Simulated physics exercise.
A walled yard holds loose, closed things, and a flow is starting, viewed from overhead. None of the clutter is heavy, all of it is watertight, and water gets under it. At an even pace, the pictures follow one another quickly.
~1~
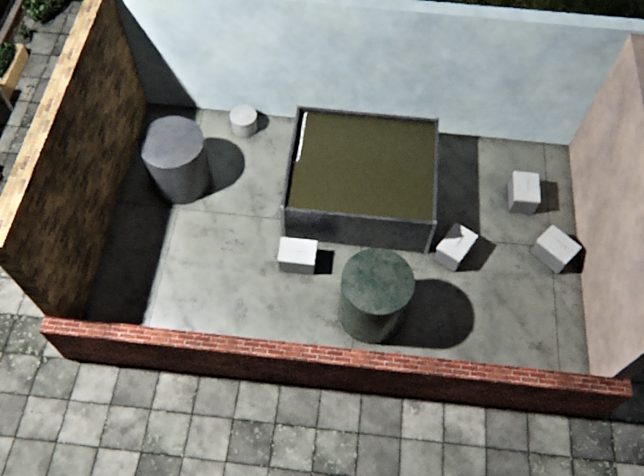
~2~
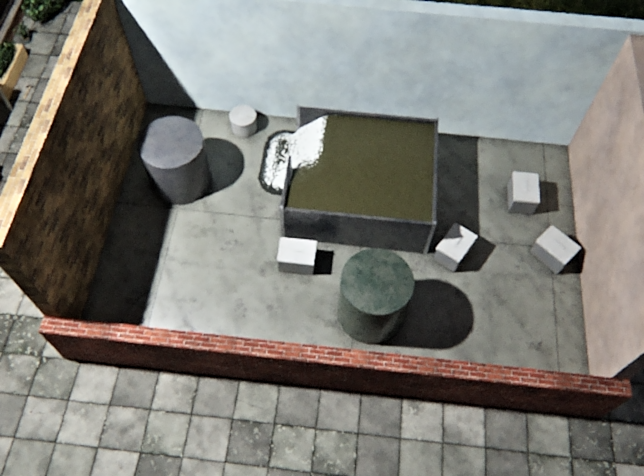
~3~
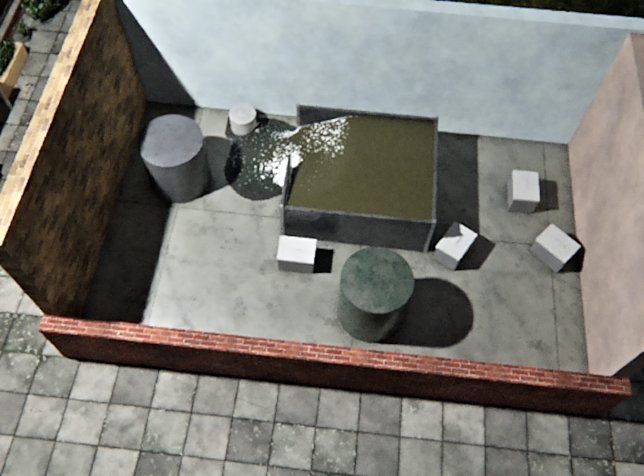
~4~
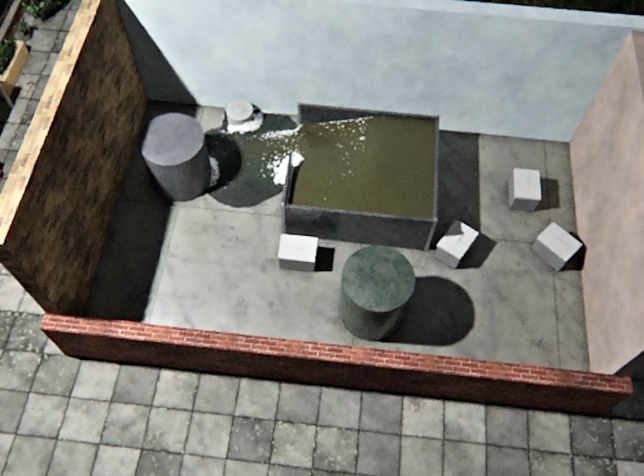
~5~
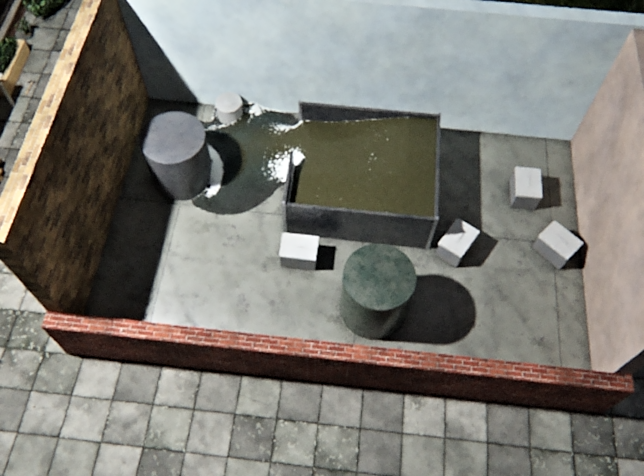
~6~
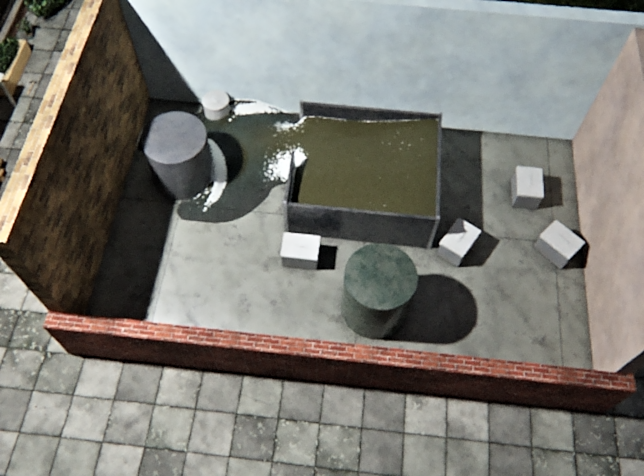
At first, a walled yard seen from above holds a raised dark-sided tank of murky water, two large cylinders and several small pale objects, all still. Water then bursts from the tank's left side and spreads across the paving, and the small white tub near the back wall slides left while the rest stay put.
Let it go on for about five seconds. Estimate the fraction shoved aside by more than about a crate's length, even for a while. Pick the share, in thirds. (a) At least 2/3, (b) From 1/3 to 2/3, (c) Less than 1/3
(c) Less than 1/3.
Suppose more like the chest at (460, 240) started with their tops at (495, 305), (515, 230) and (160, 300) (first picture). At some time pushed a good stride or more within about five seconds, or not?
Each in turn: Stays in place, stays in place, pushed clear.
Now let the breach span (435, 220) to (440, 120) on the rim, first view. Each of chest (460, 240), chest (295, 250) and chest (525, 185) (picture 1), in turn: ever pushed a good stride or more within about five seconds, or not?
First over the mark, then below the mark, then over the mark.
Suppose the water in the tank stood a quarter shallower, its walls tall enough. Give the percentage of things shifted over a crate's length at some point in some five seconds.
20 % or so.
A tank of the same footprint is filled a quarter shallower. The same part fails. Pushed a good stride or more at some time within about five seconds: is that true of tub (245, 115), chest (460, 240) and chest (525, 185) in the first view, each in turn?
Well, one by one: Carried that far, not carried that far, not carried that far.
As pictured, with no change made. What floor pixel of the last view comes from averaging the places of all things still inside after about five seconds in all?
About (425, 255).
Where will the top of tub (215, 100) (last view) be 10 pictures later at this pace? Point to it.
It ends up close to (141, 133).
A moment on, 1 of 5 are well off their spots; 1 afloat.
Next, 1 of 5 are well off their spots; 1 afloat.
Later, 1 of 5 are well off their spots; 1 afloat.
In the end, 1 of 5 are well off their spots, and 1 have been at some point; 1 afloat.
